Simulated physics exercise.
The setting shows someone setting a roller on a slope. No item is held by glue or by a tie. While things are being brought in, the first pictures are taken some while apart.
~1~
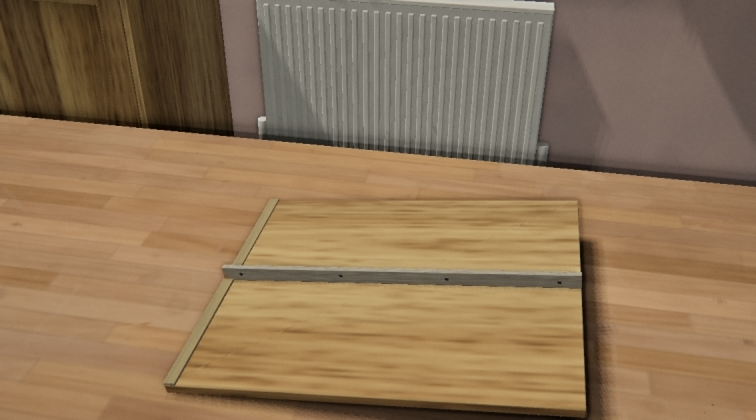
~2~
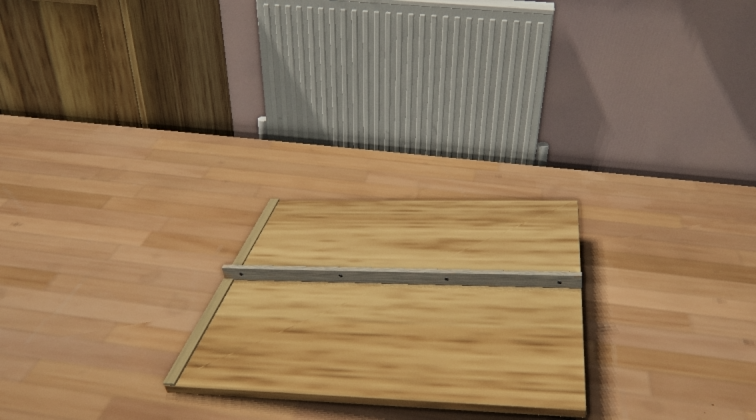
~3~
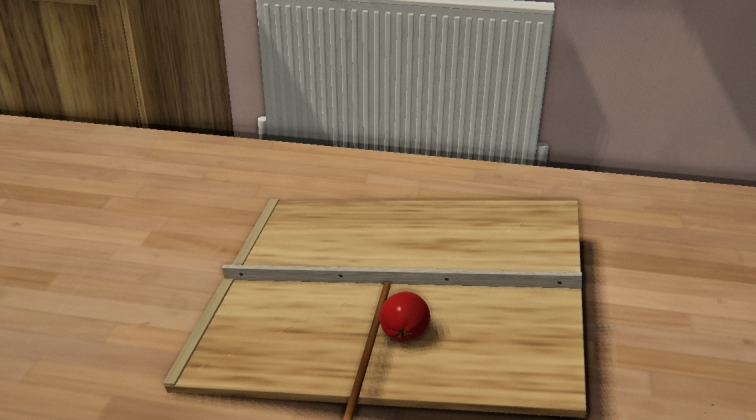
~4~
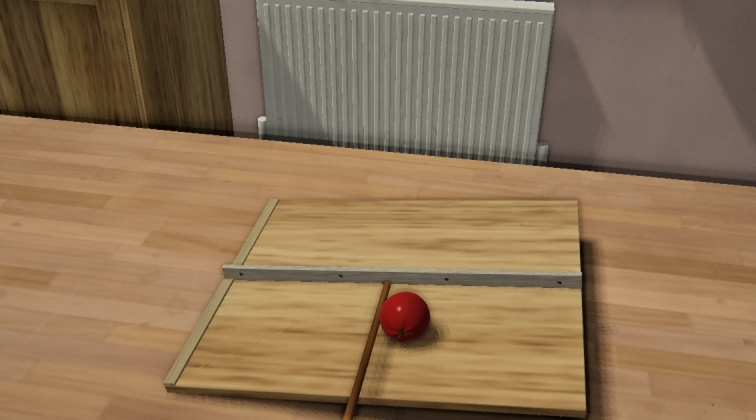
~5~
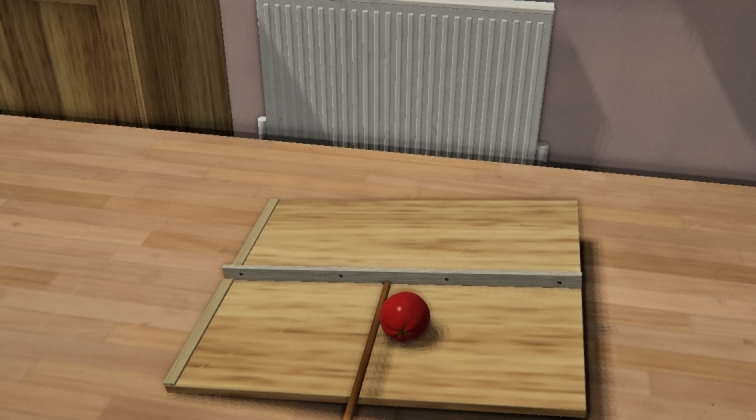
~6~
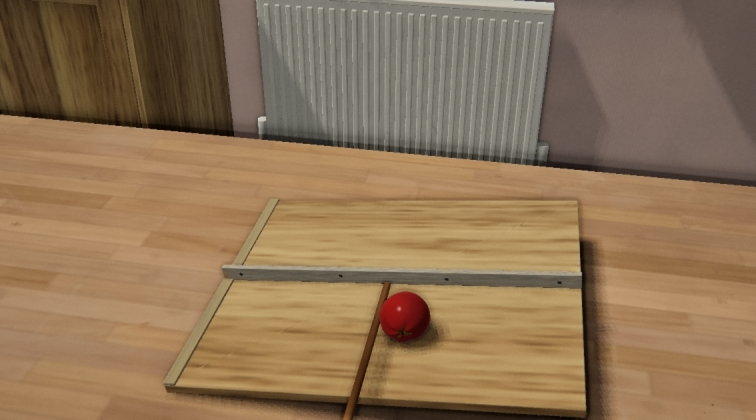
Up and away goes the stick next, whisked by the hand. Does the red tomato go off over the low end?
Yes, it goes over.
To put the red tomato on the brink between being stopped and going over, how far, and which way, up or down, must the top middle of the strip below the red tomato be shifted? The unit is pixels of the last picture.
Roughly 4 pixels, upward.
Then, 0.78 s past the last view, red tomato rolling on the board near (244, 313).
Finally, the red tomato goes over the end.
